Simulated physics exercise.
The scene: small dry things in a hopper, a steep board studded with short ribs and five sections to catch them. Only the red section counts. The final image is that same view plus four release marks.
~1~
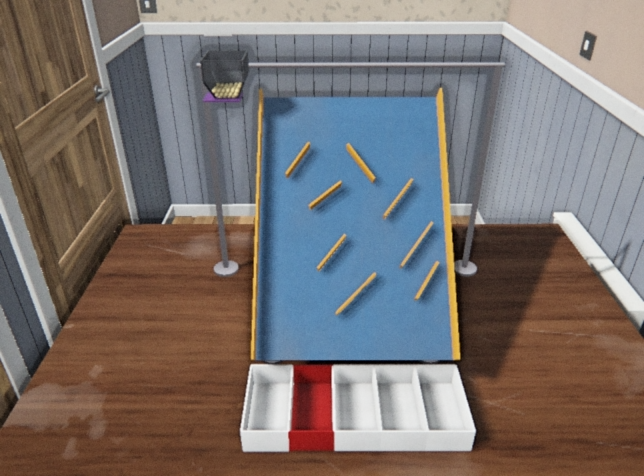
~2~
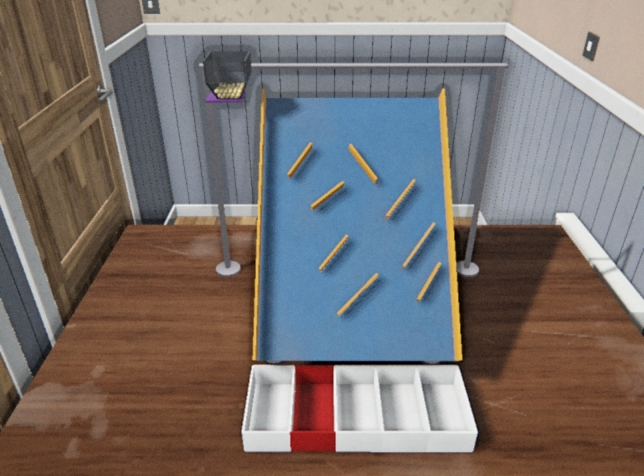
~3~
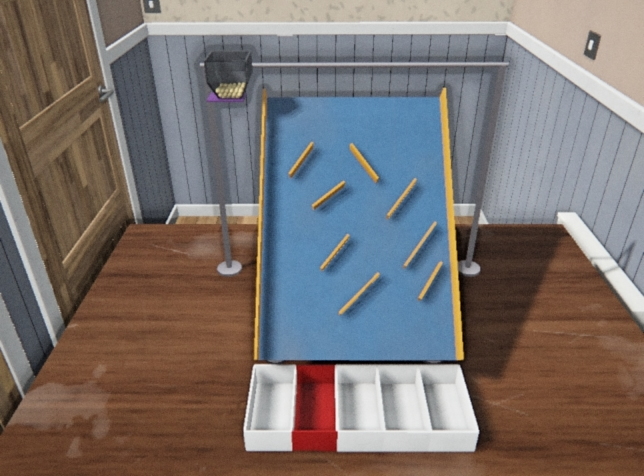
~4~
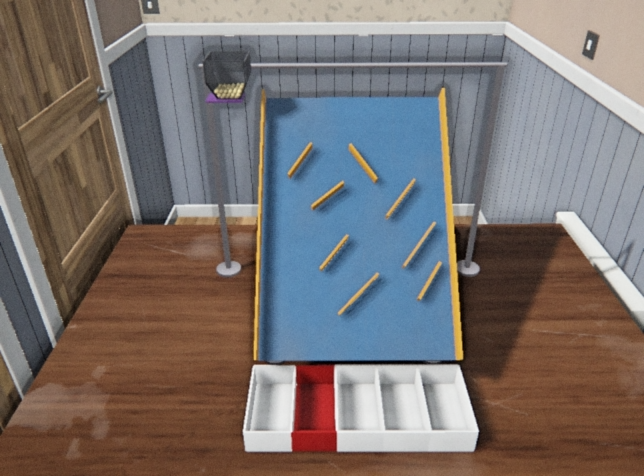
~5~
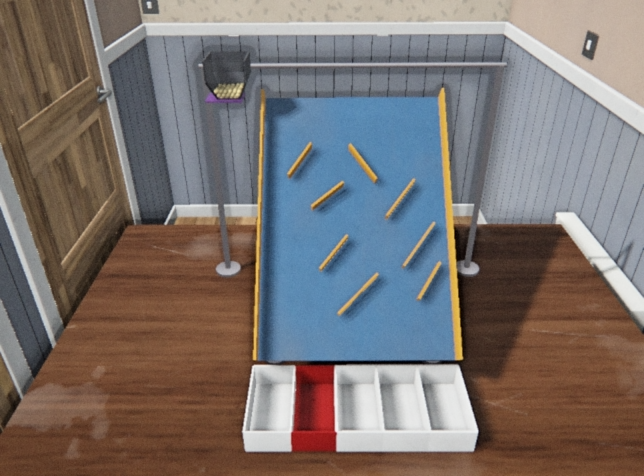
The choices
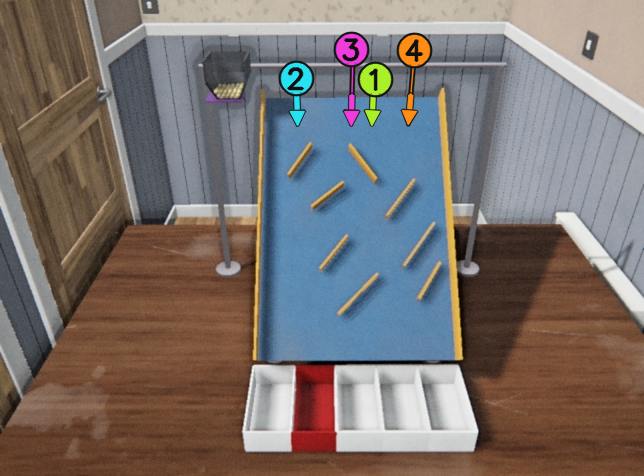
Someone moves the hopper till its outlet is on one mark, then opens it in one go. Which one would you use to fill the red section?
Take 1.
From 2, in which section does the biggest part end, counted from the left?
The first from the left.
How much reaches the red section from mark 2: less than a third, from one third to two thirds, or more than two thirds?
It is less than a third.
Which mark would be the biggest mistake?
That would be 2.
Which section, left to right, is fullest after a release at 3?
It is the first one.
On the marked copy, mark 1 meets the board at (372, 120); mark 2 meets the board at (297, 120); mark 3 meets the board at (351, 120); mark 4 meets the board at (408, 119).
With 1, about a third in the red section, about half in other sections, a small part outside the box.
With 2, a stray few in the red section, nearly all in other sections, a small part outside the box.
With 3, about a quarter in the red section, about two thirds in other sections, a small part outside the box.
With 4, about a quarter in the red section, about two thirds in other sections, a small part outside the box.
